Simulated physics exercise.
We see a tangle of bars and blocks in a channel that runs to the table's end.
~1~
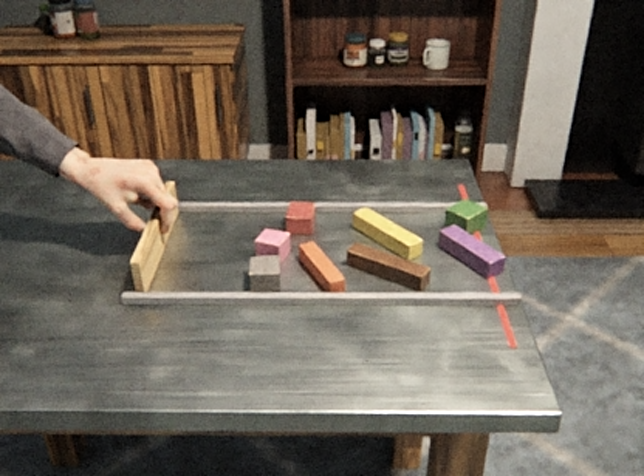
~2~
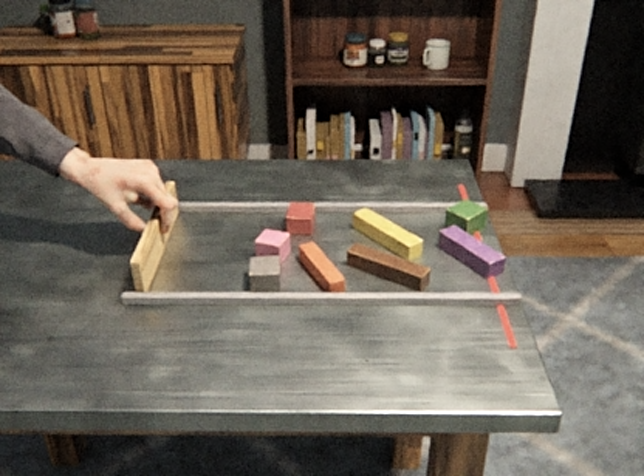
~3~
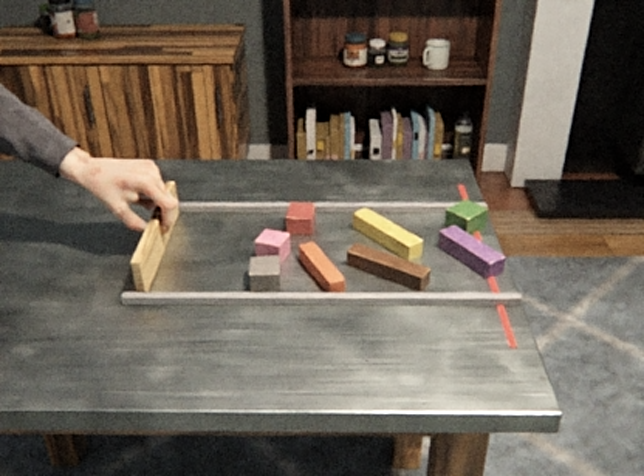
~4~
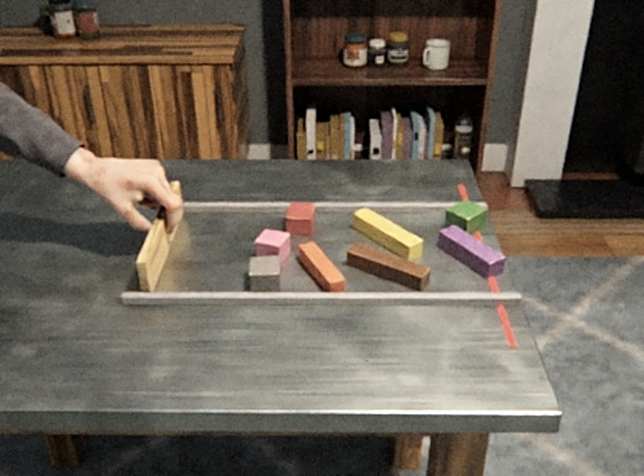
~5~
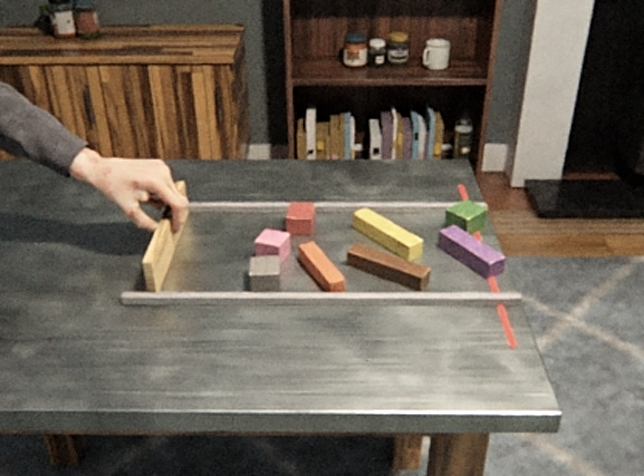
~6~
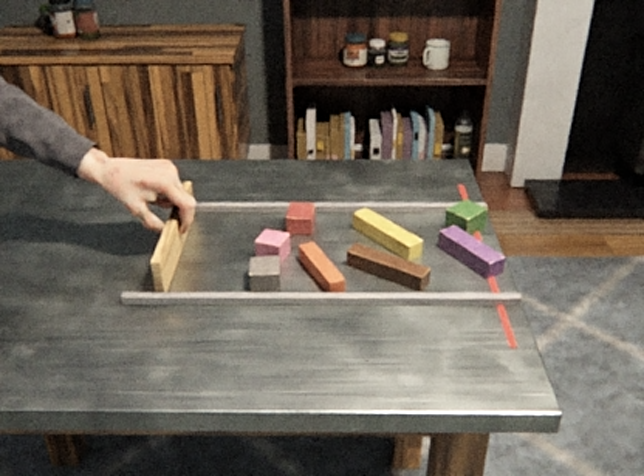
A hand holding a wooden board upright, then sliding it slightly right between two rails towards coloured blocks that stay still.
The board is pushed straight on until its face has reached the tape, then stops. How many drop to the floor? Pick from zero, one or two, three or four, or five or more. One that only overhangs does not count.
The number that fall off is five or more.
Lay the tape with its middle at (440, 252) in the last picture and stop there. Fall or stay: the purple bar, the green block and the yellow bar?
The purple bar goes over, the green block is lost, the yellow bar does not fall.
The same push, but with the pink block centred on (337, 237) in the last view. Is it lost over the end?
Then it is kept.
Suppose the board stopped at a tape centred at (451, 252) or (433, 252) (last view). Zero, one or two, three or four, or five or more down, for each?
In that order: Three to four; 1 or 2.
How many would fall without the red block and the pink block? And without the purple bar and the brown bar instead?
First 5, then 3.
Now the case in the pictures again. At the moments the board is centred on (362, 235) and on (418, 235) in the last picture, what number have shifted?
The counts are 6 and 8.
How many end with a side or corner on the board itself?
That makes 3.
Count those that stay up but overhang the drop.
The number is 3.
Soon after, none off yet; green block at rest near (466, 218); purple bar at rest near (471, 251); yellow bar at rest near (386, 233).
In the end, the number that fall off is five or more; gone, orange bar, brown bar, yellow bar, purple bar and green block.
